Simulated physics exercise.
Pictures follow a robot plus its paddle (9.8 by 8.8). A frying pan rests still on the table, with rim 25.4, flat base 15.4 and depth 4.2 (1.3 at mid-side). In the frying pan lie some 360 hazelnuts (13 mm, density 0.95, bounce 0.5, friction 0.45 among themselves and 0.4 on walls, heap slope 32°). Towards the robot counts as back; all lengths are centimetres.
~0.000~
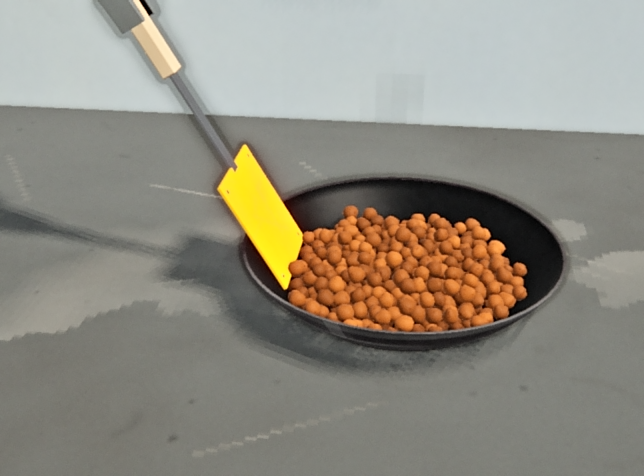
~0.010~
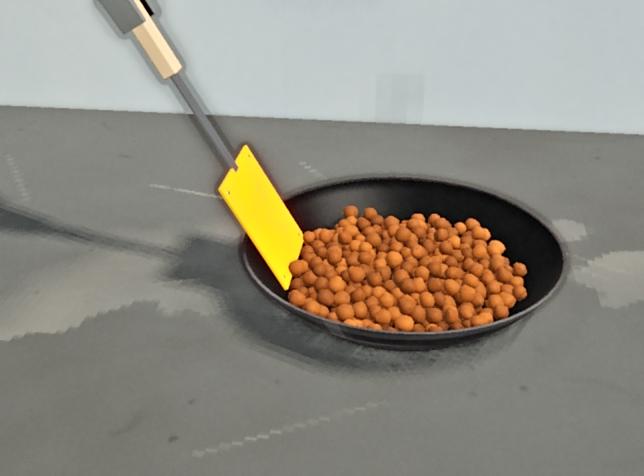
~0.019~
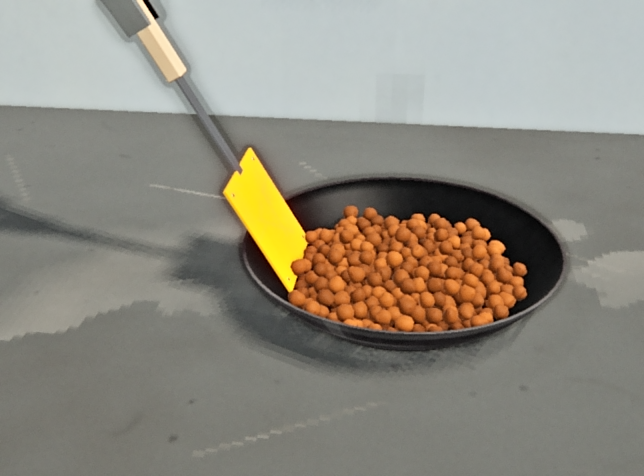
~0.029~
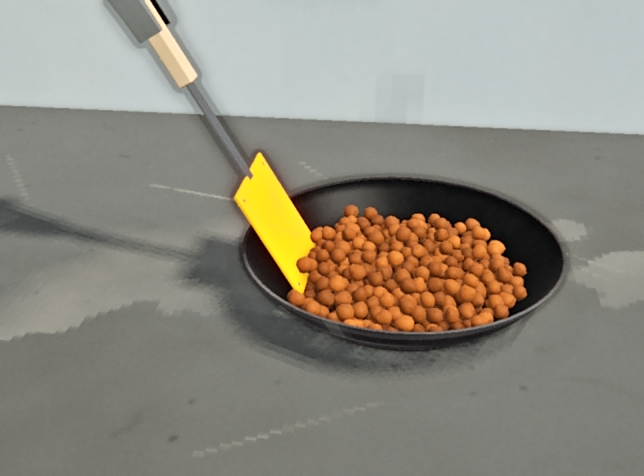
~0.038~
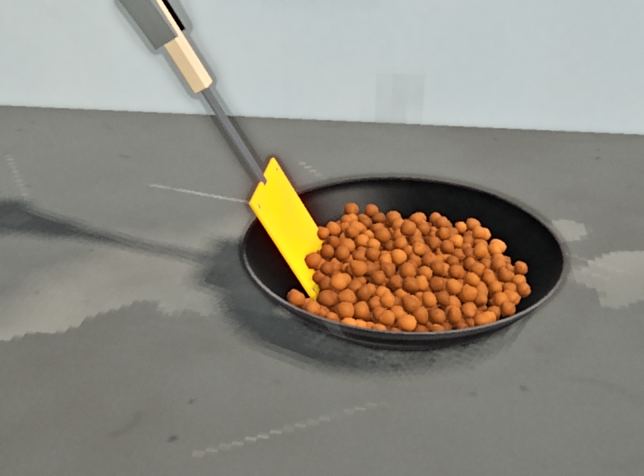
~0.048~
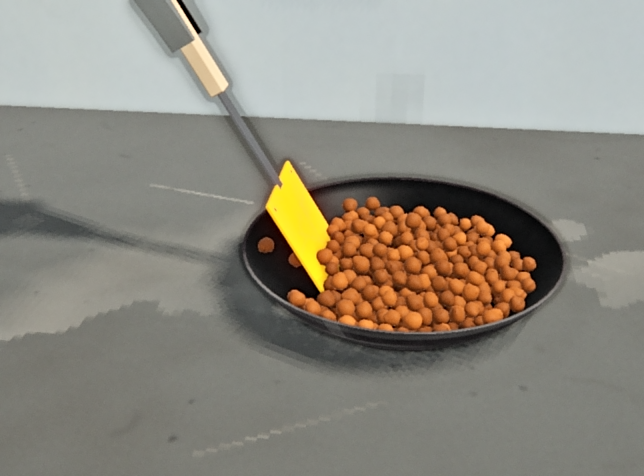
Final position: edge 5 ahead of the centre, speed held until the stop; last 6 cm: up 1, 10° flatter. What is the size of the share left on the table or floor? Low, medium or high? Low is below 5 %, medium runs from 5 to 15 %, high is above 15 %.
The share is high, above 15 %.
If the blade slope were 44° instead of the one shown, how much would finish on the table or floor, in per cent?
Estimate for that slope: Some 20 per cent.
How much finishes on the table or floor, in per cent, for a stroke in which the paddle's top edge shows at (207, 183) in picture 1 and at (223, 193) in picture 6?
0 %.
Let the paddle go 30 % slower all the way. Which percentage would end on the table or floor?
In that case some 10 per cent.
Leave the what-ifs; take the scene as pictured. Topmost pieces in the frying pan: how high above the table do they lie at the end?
Near 5.5 centimetres high.
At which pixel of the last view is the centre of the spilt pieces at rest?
(624, 301) or thereabouts.
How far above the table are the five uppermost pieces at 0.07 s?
Somewhere around 8 centimetres high.
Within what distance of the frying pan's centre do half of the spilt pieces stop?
About 22 cm.
After 0.07 s, sloping 60°, highest piece 13 above the table; 358 in the frying pan, 1 on the blade or in flight.
After 0.10 s, sloping 57°, highest piece 21 above the table; 356 in the frying pan, 3 on the blade or in flight.
After 0.31 s, sloping 50°, highest piece 67 above the table; 293 in the frying pan, 59 on the table or floor, 7 on the blade or in flight.
After 1.36 s, sloping 50°, highest piece 5 above the table; 288 in the frying pan, 71 on the table or floor.
In the end, 288 in the frying pan, 71 on the table or floor. That is 20 % on the table or floor.
